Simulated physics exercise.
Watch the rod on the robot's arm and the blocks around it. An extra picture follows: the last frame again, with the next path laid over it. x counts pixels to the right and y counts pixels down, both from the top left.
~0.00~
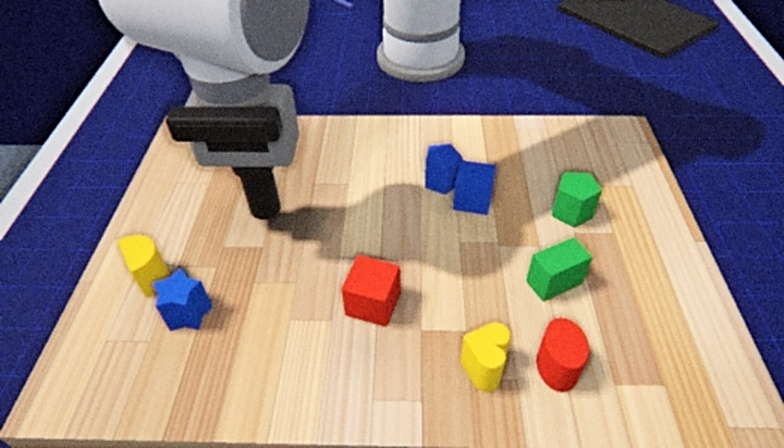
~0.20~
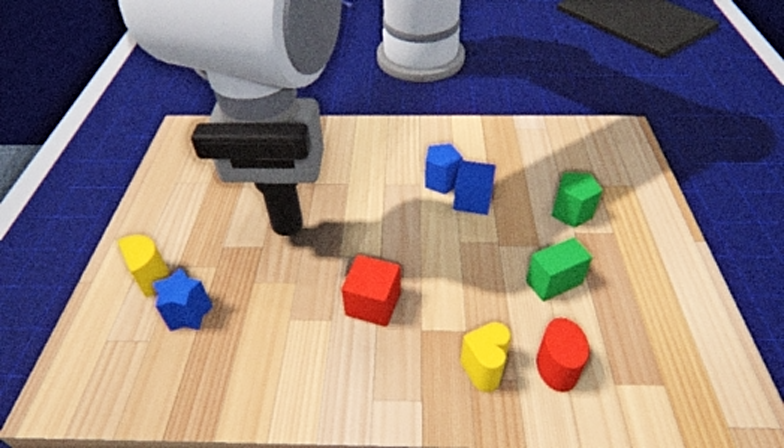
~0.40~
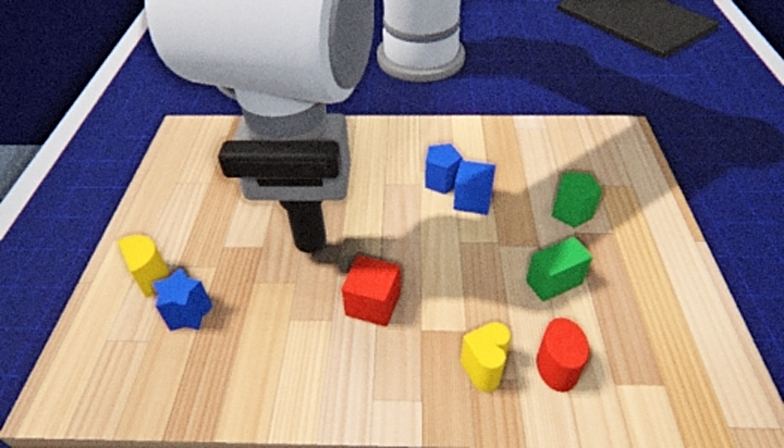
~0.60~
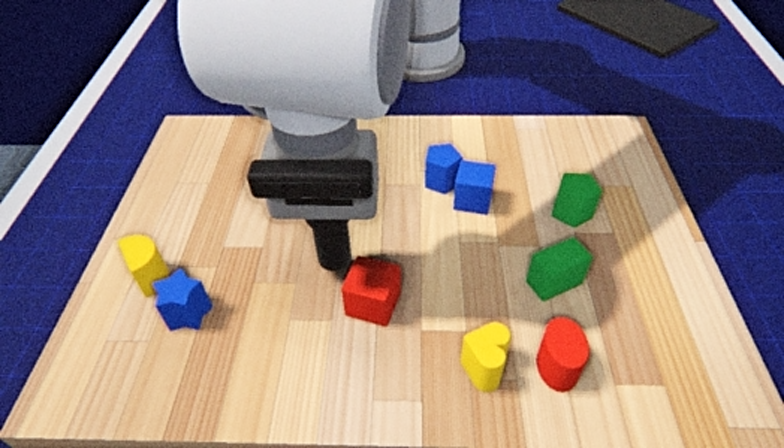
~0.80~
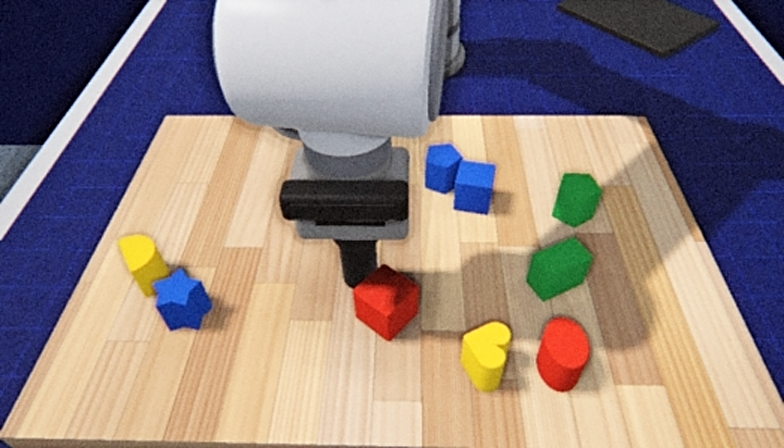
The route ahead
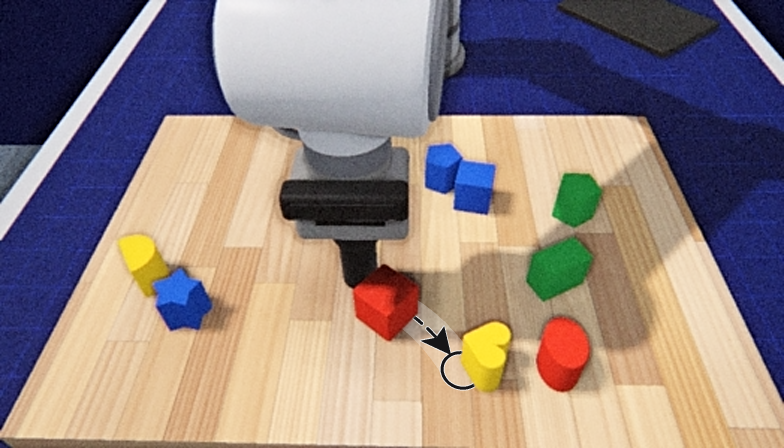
A grey and white robot arm holding a short black rod reaches over a light wooden board on a blue surface, seen from above by a still camera. A red block sits near the middle, yellow and blue blocks at left, two blue ones behind, and green, yellow and red ones at right. The rod slides rightward and nearer, then pushes the red block slightly, turning it.
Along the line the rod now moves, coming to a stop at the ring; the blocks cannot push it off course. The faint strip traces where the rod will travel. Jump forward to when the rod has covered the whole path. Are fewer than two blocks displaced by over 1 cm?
No.
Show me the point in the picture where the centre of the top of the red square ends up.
The middle of its upper face should be somewhere near (445, 384).
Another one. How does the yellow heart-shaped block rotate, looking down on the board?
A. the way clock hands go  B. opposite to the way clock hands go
Option B.
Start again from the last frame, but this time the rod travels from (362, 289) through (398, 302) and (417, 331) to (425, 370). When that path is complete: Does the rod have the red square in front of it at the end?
I expect so.
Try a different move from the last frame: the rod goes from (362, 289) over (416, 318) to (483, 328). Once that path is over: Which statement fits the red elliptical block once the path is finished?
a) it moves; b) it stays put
I'll go with b - it stays put.
Path on the board, from (362, 289) by way of (400, 307) and (433, 334) to (462, 370).
What follows on the original path. One third of the way, rod at (400, 297); red square at (415, 315), turned 35° clockwise.
Two thirds of the way, rod at (435, 325); red square at (439, 349), turned 55° clockwise.
At the end, rod at (463, 360); red square at (445, 384), turned 85° clockwise; yellow heart-shaped block at (508, 352), turned 35° anticlockwise; red elliptical block in place.
